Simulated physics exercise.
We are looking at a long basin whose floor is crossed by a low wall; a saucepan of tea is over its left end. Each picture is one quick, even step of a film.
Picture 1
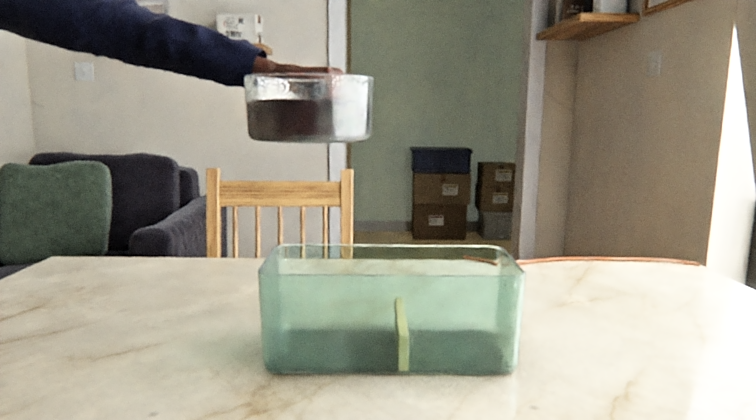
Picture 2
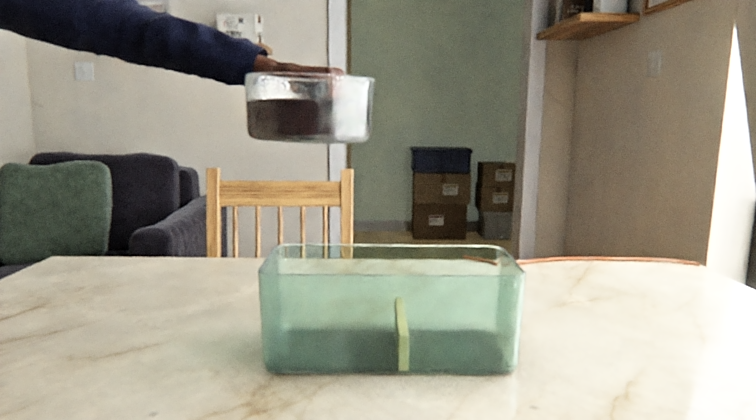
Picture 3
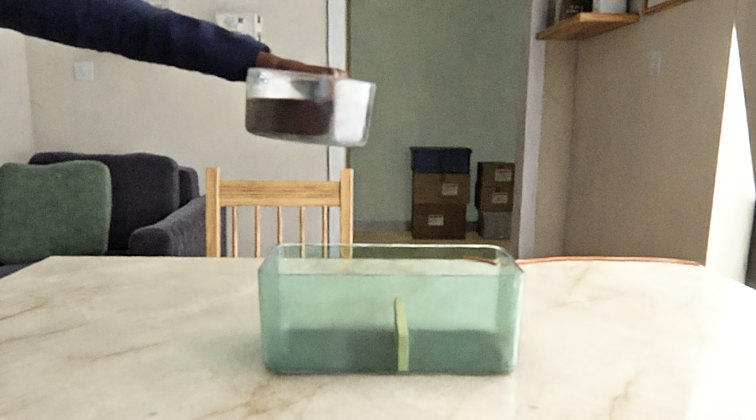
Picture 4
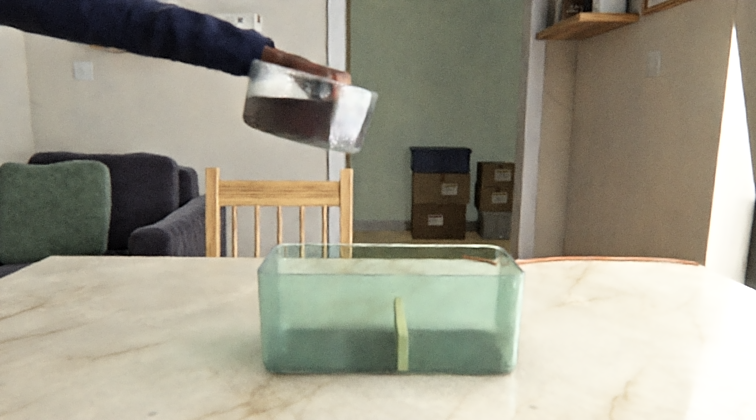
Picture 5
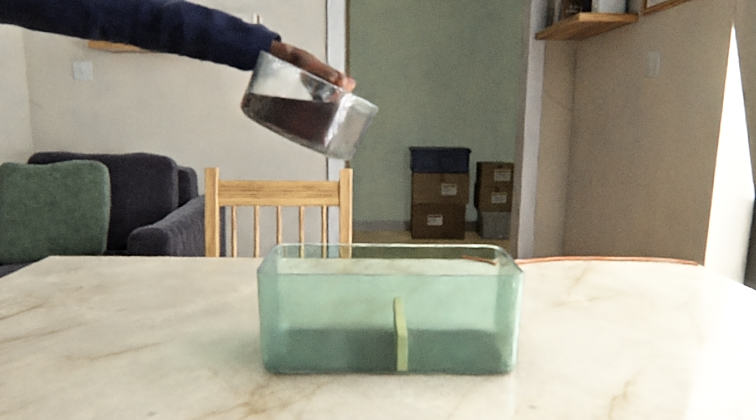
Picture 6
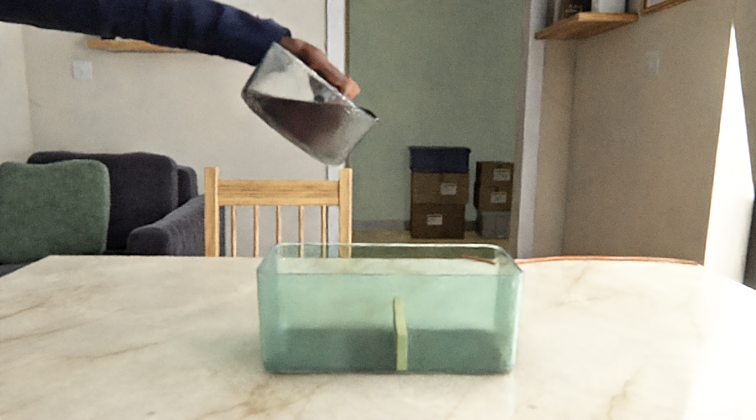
The video shows a hand holding a clear glass container of dark liquid above the left part of a long, greenish transparent basin with a low divider on a marble table, then steadily tilting the container down to the right.
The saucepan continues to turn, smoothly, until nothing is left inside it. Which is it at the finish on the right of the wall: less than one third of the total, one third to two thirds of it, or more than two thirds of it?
At the finish the right of the wall has one third to two thirds of the total.
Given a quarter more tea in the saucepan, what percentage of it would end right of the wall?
Roughly 50 %.
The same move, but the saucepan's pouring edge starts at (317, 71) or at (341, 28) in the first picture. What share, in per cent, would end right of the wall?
10 % and 30 %.
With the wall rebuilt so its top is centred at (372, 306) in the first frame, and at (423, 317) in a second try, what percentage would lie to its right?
75 % then 25 %, approximately.
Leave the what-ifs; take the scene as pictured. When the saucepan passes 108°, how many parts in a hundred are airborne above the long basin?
It comes to around 55 per cent.
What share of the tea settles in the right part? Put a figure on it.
Around 50 %.
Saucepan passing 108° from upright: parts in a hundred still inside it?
It keeps around 15 per cent at that angle.
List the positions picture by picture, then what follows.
In the first picture, it leans 0°; its right rim is at (372, 80); the tea meets the walls at (251, 101) and (369, 103); the long basin's rim runs from (268, 259) to (513, 261); the wall's top is at (401, 316).
In the second picture, it leans 2°; its right rim is at (373, 82); the tea meets the walls at (251, 101) and (370, 103).
In the third picture, it leans 7°; its right rim is at (374, 88); the tea meets the walls at (251, 99) and (370, 104).
In the fourth picture, it leans 15°; its right rim is at (376, 97); the tea meets the walls at (250, 98) and (371, 106).
In the fifth picture, it leans 25°; its right rim is at (376, 109); the tea meets the walls at (248, 96) and (373, 108).
In the sixth picture, it leans 37°; its right rim is at (374, 123); the tea meets the walls at (247, 91) and (372, 113); 1 per cent is over the edge.
A moment on, the saucepan is tipped right over and 16 per cent is still to pour, 1 is left of the wall and 27 right of it.
Next, the saucepan is tipped right over and 1 per cent is still to pour, 37 is left of the wall and 53 right of it.
Then the saucepan is tipped right over and 0 per cent is still to pour, 48 is left of the wall and 48 right of it.
Later the saucepan is tipped right over and 0 per cent is still to pour, 49 is left of the wall and 48 right of it.
In the end 49 per cent lies left of the wall, 48 right of it and 3 outside.
